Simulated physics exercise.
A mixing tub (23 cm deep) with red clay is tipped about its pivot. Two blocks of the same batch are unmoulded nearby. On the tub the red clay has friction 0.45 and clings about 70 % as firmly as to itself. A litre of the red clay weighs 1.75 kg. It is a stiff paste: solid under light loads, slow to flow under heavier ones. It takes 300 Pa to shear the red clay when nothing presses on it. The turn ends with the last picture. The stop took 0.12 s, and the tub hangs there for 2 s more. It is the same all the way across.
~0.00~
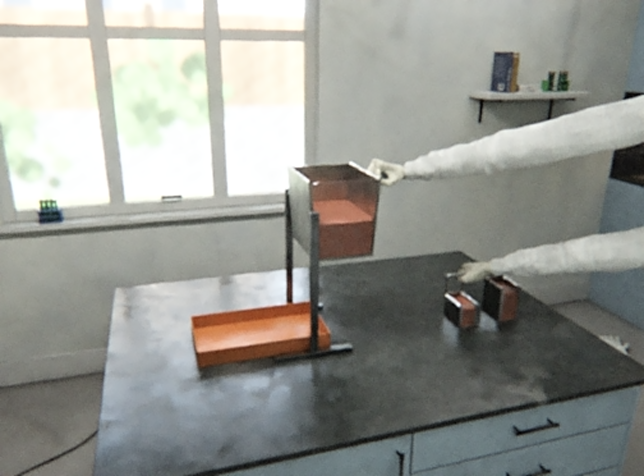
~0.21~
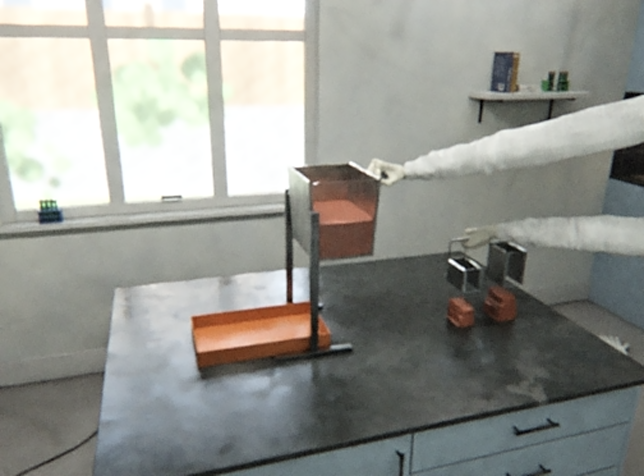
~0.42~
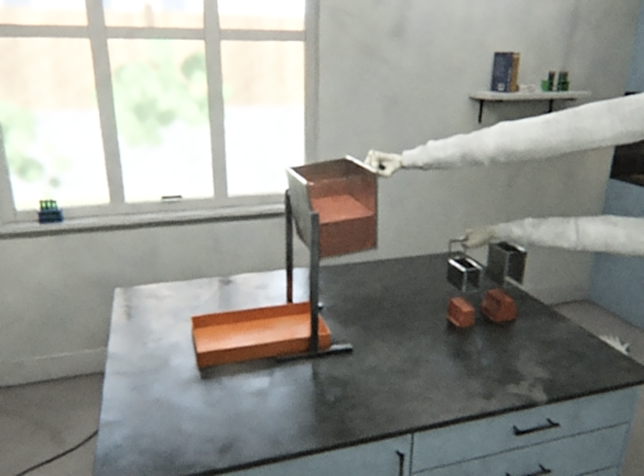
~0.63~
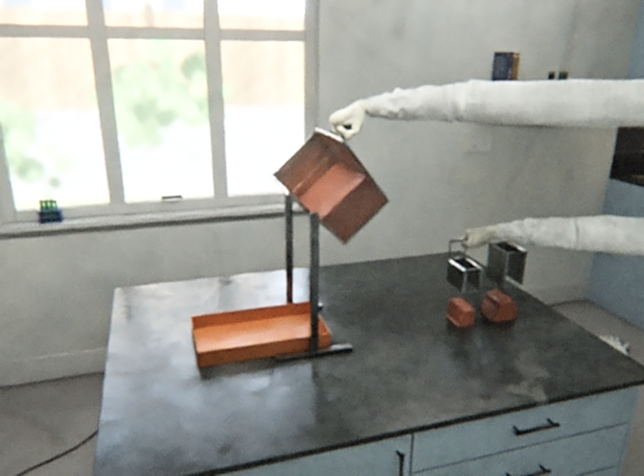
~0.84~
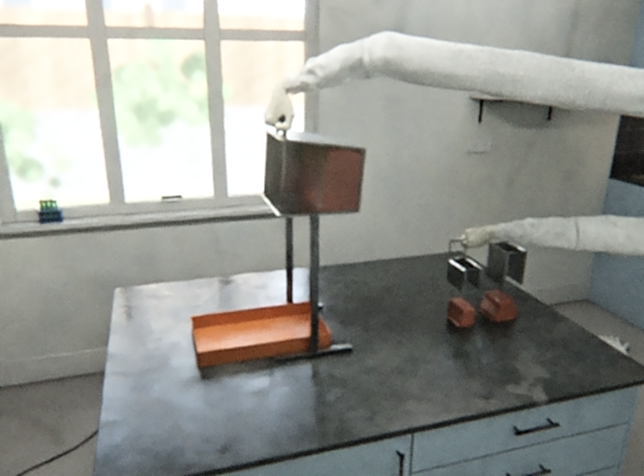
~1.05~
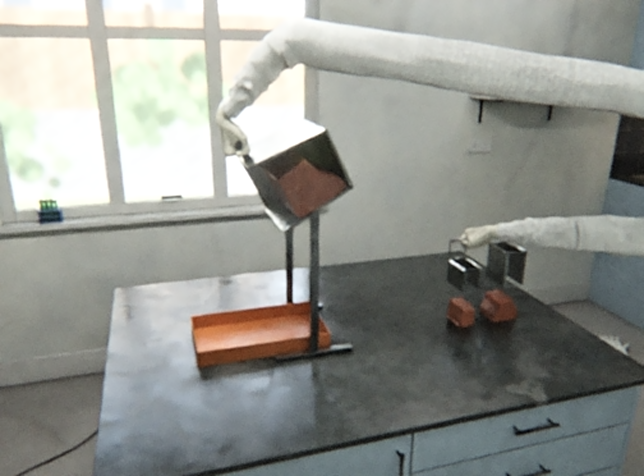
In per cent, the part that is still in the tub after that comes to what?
Expect roughly 0 %.
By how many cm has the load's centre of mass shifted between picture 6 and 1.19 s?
Roughly 12 cm.
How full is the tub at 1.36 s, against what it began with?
Some 20 per cent.
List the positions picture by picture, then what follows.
The first frame shows handle-side rim at (378, 179), tilt 0 degrees; top of the red clay at (372, 220); blocks stand 6.6 cm, 10 cm (left to right).
The second frame shows handle-side rim at (378, 179), tilt 0 degrees; top of the red clay at (372, 220); blocks stand 6.6 cm, 8.8 cm (left to right).
The third frame shows handle-side rim at (375, 172), tilt 6 degrees; top of the red clay at (373, 214); blocks stand 6.5 cm, 8.0 cm (left to right).
The fourth frame shows handle-side rim at (342, 142), tilt 42 degrees; top of the red clay at (365, 177); blocks stand 6.5 cm, 7.8 cm (left to right).
The fifth frame shows handle-side rim at (284, 143), tilt 86 degrees; top of the red clay at (332, 149); blocks stand 6.5 cm, 7.7 cm (left to right).
The sixth frame shows handle-side rim at (250, 170), tilt 117 degrees; top of the red clay at (303, 160); blocks stand 6.5 cm, 7.6 cm (left to right).
After 1.19 s, the tub is at 117 degrees and holds 54 %.
After 1.36 s, the tub is at 117 degrees and holds 22 %.
After 1.53 s, the tub is at 117 degrees and holds 0 %.
After 1.70 s, the tub is at 117 degrees and holds 0 %.
After 3.05 s, at the end, the tub is at 117 degrees and holds 0 %.
